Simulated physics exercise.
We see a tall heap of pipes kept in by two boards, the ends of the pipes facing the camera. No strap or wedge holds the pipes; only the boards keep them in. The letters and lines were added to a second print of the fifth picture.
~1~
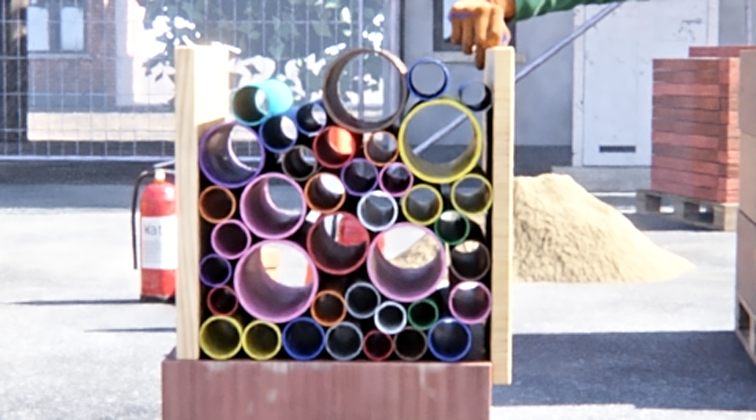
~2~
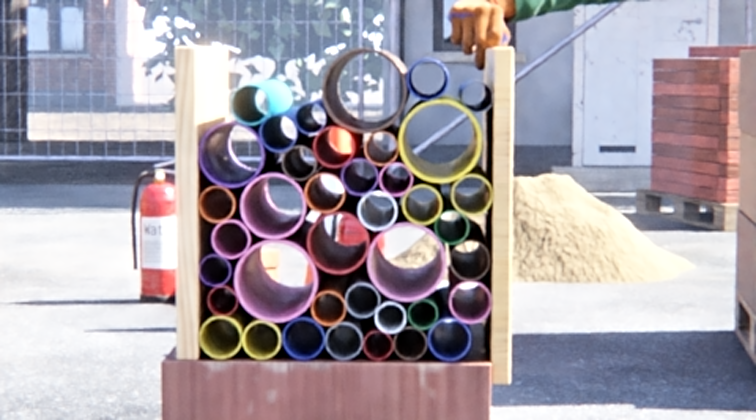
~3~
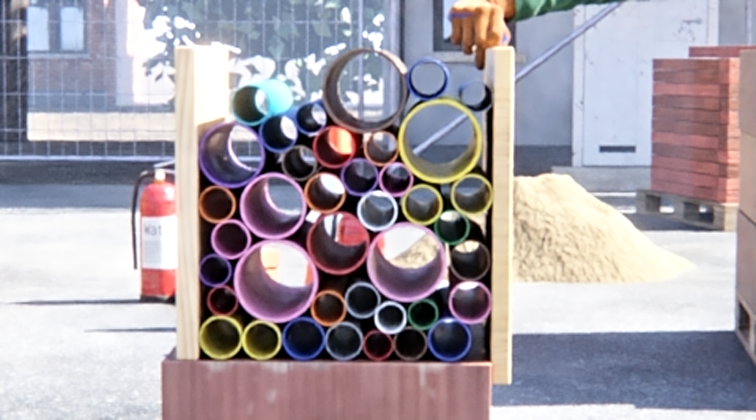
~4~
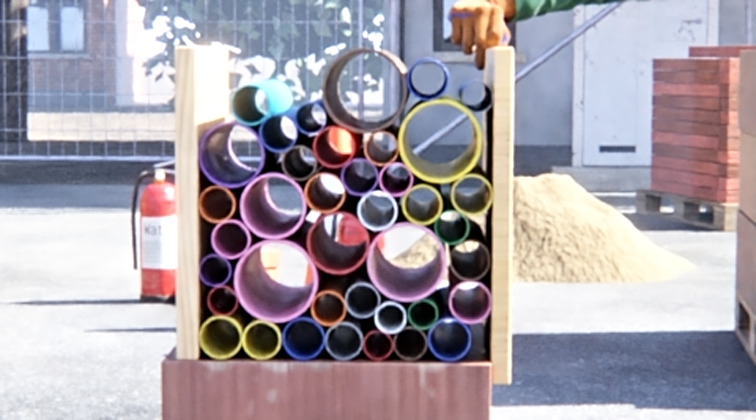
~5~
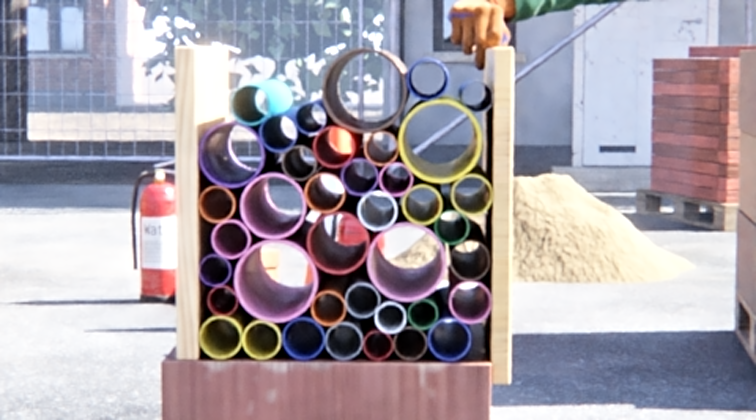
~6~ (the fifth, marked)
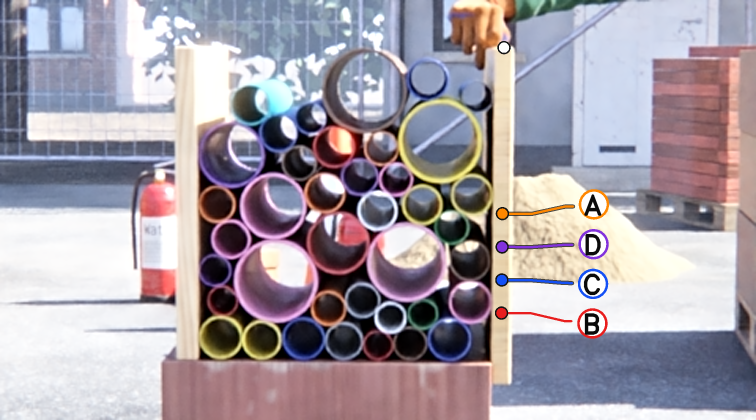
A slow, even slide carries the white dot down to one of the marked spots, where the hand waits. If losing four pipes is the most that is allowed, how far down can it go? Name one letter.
Mark A is as low as it can go.
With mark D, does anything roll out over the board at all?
Yes, at D.
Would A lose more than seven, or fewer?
At A, fewer than seven.
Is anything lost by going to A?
Yes.
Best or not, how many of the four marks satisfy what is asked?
The number is one.
On the marked copy, A at (502, 214); B at (501, 313); C at (502, 280); D at (502, 247); the white dot at (504, 48).
With A. Early on, top of the board (494, 121).
Further on, top of the board (493, 203).
At the end, top of the board (493, 213), one out over the board.
As for the rest, B more than four out over the board; C more than four out over the board; D more than four out over the board.
